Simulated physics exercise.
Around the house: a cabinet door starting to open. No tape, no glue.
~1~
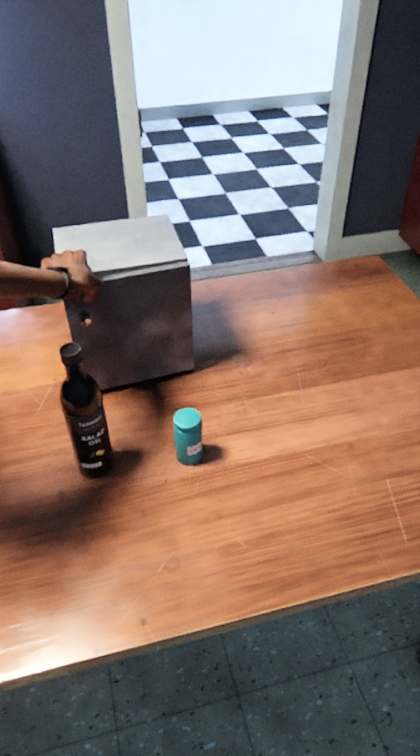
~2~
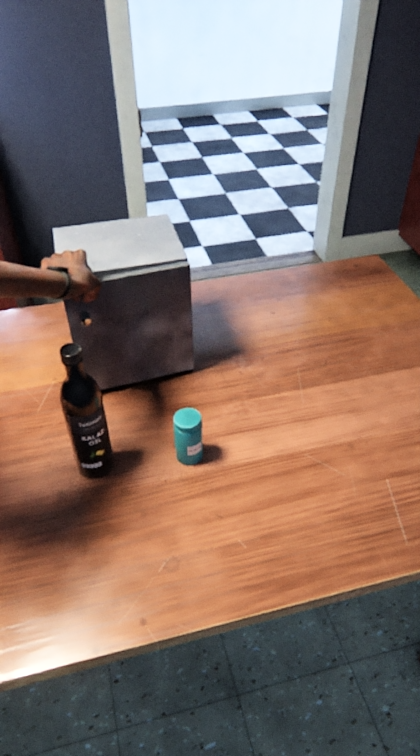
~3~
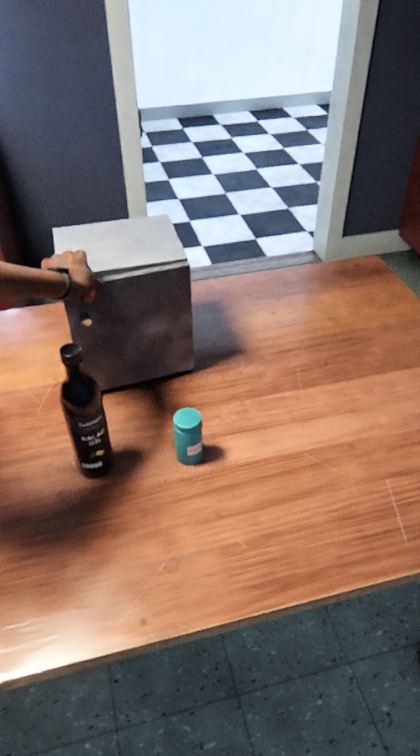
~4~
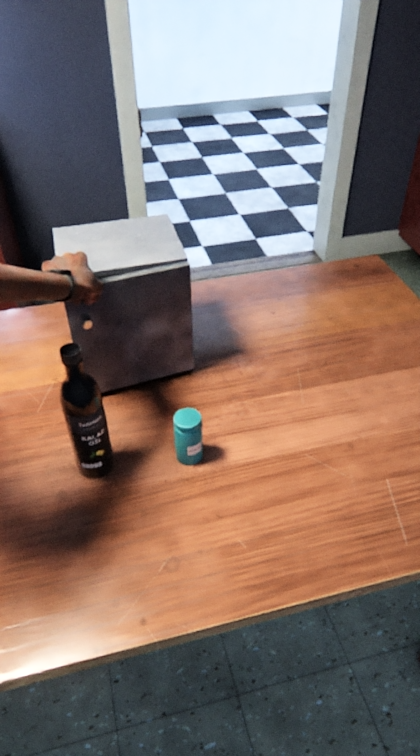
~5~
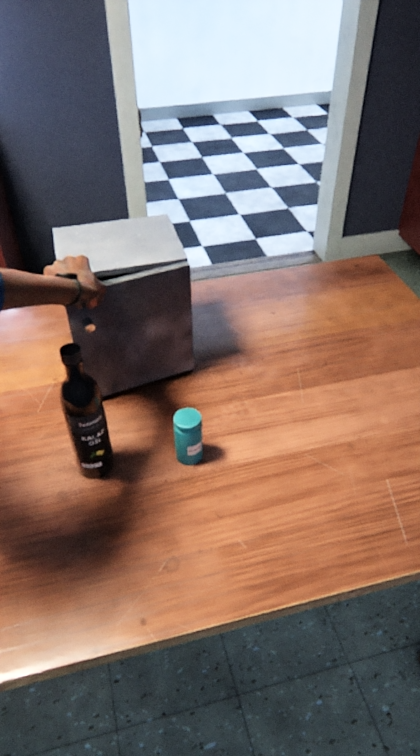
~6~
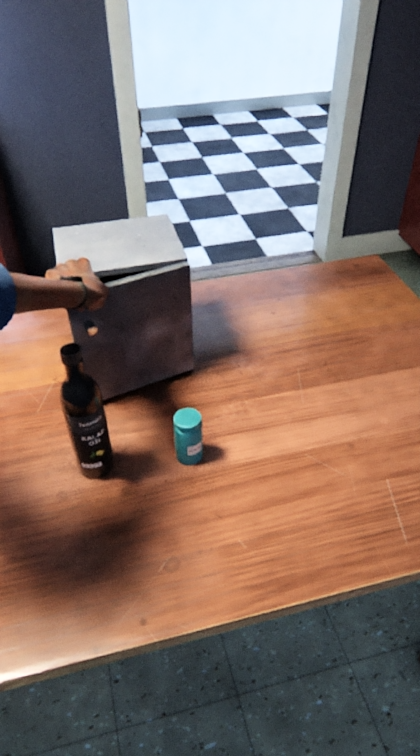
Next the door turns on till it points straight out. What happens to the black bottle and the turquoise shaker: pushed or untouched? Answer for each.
Outcome: The black bottle escapes contact, the turquoise shaker gets knocked.
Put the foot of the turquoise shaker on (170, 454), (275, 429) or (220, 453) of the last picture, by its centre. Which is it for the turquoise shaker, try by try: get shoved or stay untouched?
The turquoise shaker is pushed along; remains where it is; is pushed along.
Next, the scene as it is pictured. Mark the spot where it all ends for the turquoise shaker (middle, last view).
Near (238, 435).
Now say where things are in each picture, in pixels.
In the first picture, door 4° open; black bottle (84, 412); turquoise shaker (189, 437); door (134, 334).
In the second picture, door 4° open; turquoise shaker (189, 437); door (134, 334).
In the third picture, door 5° open; black bottle (84, 412); door (135, 334).
In the fourth picture, door 6° open; turquoise shaker (189, 437); door (135, 335).
In the fifth picture, door 10° open; black bottle (84, 412); door (136, 337).
In the sixth picture, door 13° open; black bottle (84, 412); turquoise shaker (189, 437); door (137, 339).
Then, 1.70 s on from there, door 74° open; black bottle at rest near (84, 412); turquoise shaker displaced a little near (202, 438).
In the end, the black bottle stays untouched, near (84, 412); the turquoise shaker gets shoved, near (238, 435).
